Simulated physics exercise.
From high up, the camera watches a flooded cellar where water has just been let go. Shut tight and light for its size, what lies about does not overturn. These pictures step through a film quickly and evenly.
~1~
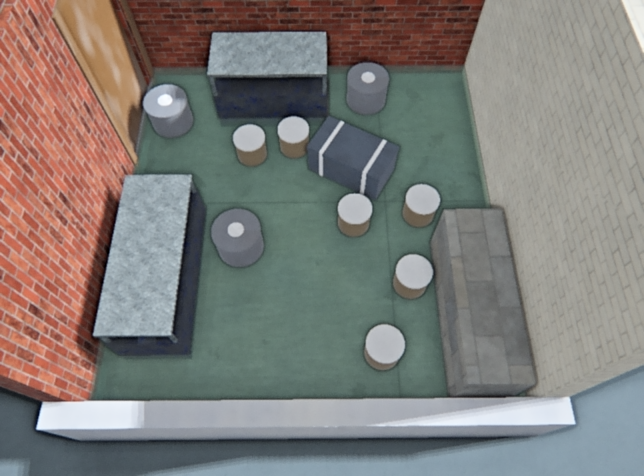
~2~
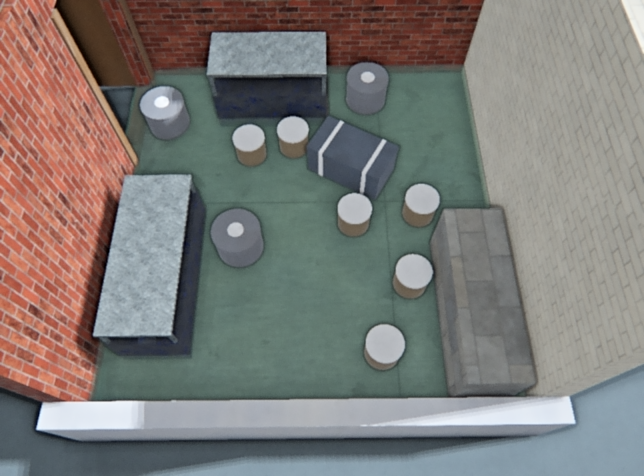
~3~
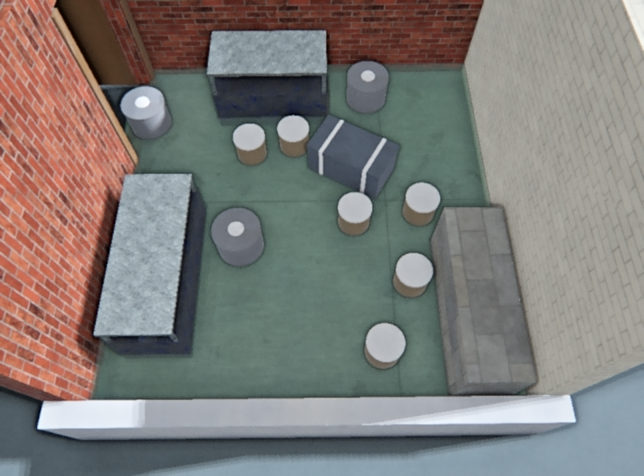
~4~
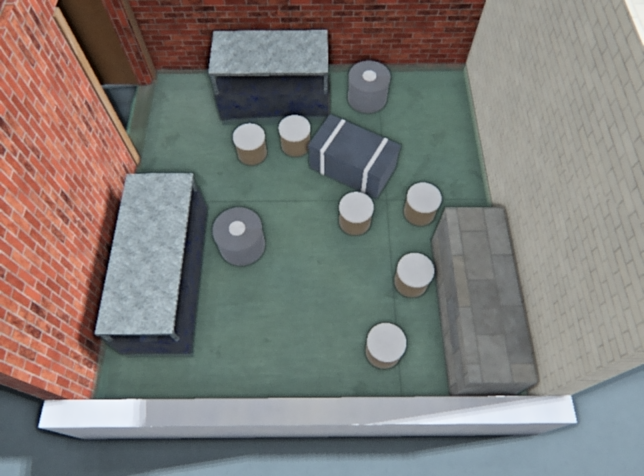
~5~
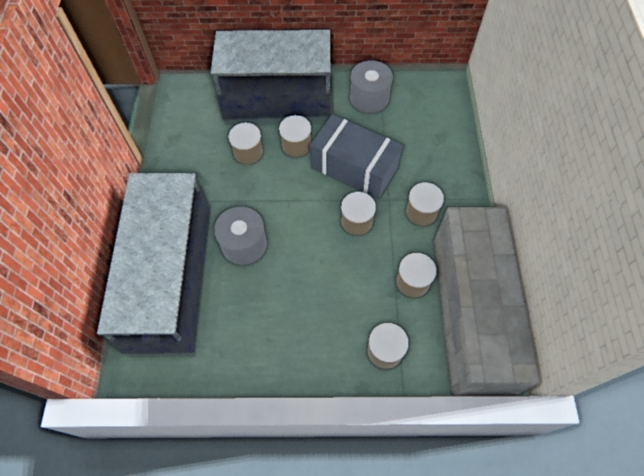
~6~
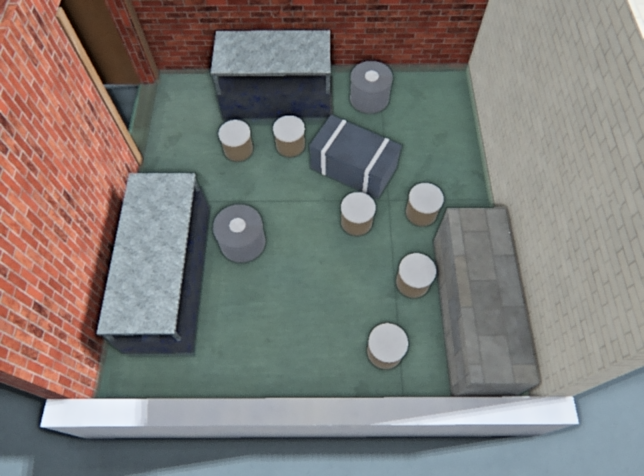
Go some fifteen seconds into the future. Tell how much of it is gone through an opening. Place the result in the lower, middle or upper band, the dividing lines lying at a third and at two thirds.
By the look of it, the outflow takes one third to two thirds of the stuff.
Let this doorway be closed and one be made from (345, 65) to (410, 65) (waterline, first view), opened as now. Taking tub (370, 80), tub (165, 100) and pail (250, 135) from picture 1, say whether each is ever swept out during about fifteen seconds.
Sequentially, I'd put it as swept away, not lost, swept away.
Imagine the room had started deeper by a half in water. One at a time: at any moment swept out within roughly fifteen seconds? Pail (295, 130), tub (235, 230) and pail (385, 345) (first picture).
Going item by item, that's exited, then exited, then still there.
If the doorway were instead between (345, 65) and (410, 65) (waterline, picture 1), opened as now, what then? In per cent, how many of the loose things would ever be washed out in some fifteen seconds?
I'd call it 50 per cent.
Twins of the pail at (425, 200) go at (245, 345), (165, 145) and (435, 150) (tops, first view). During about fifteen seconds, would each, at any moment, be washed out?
Result list, first to last: Does not leave, leaves, does not leave.
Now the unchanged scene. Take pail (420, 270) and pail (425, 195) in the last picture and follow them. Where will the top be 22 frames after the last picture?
Roughly at (397, 250) and (379, 183).
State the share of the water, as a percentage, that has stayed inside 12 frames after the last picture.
Roughly 74 per cent.
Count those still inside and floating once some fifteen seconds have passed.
The tally stands at 5.
A moment on, 1 of 10 are out; 9 afloat.
Next, 3 of 10 are out; 7 afloat.
Later, 5 of 10 are out; 5 afloat.
In the end, 5 of 10 are out; 5 afloat.
